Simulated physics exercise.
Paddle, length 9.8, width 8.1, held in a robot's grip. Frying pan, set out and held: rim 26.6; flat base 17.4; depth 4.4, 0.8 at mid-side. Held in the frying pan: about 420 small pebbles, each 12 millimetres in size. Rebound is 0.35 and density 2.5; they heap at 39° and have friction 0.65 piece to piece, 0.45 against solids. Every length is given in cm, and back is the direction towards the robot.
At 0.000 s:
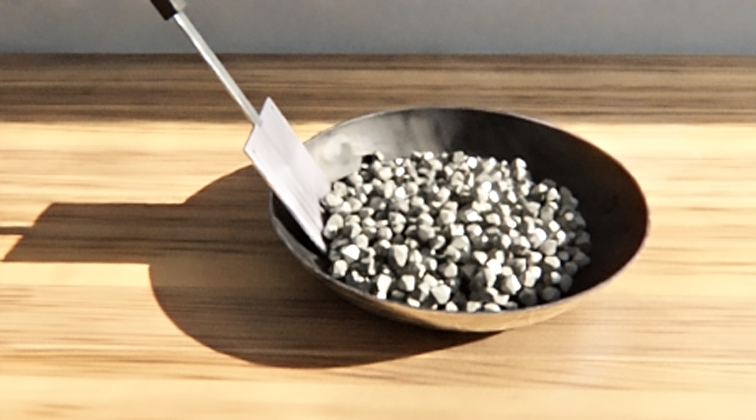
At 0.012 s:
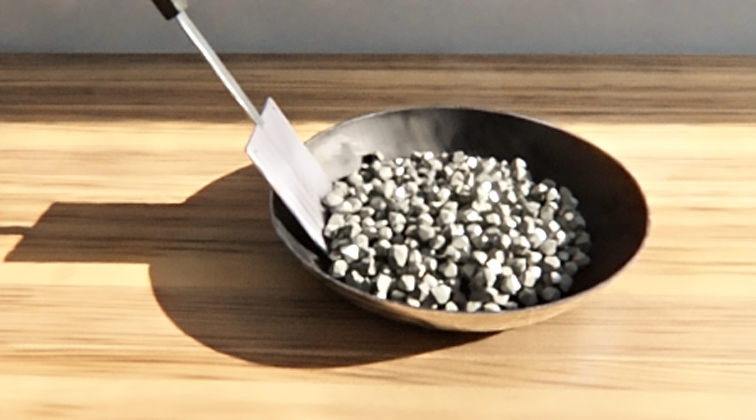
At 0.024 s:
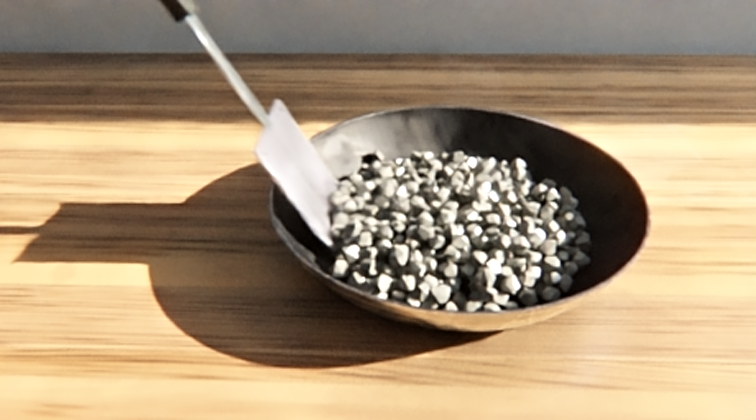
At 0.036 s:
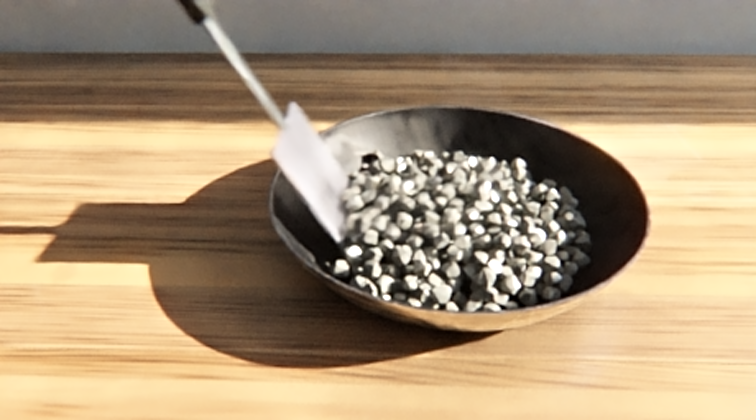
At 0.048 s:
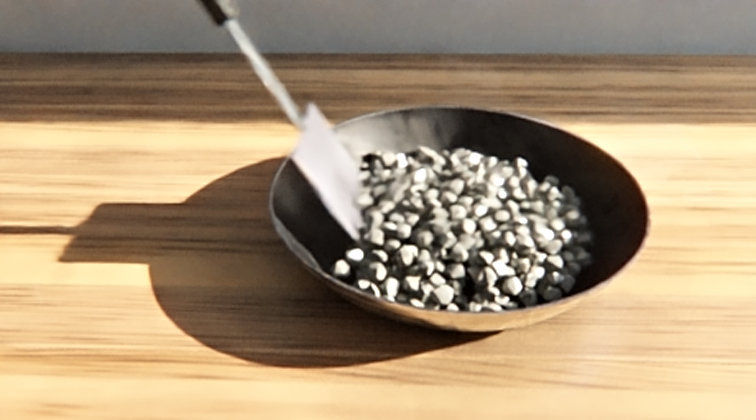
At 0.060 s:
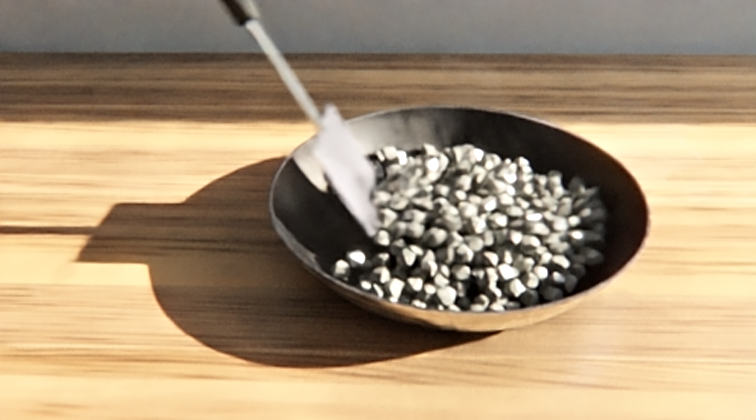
A metal paddle pushes small grey pebbles to the right across a dark frying pan.
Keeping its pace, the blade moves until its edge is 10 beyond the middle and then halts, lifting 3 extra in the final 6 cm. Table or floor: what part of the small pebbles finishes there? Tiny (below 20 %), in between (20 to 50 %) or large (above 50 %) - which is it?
In between, so 20 to 50 %.
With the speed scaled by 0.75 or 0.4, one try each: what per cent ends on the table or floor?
First try around 30 %, second try around 25 %.
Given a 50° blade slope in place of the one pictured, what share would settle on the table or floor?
Result, estimated: 35 %.
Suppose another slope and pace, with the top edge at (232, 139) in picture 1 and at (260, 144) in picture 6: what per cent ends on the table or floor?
Around 20 per cent finishes on the table or floor.
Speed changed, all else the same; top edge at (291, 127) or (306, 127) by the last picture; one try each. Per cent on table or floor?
25 % and 35 %.
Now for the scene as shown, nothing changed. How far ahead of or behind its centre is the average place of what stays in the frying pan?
Forward offset: Roughly 3.5 cm.
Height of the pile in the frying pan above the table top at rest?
5.0 cm.
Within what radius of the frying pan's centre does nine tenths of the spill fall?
45 cm.
After 0.10 s, sloping 61°, highest piece 7 above the table; 417 in the frying pan.
After 0.15 s, sloping 61°, highest piece 7 above the table; 414 in the frying pan, 3 on the blade or in flight.
After 0.37 s, sloping 61°, highest piece 19 above the table; 280 in the frying pan, 58 on the table or floor, 79 on the blade or in flight.
After 1.42 s, sloping 61°, highest piece 5 above the table; 279 in the frying pan, 138 on the table or floor.
At rest, 279 in the frying pan, 138 on the table or floor. That is 33 % on the table or floor.
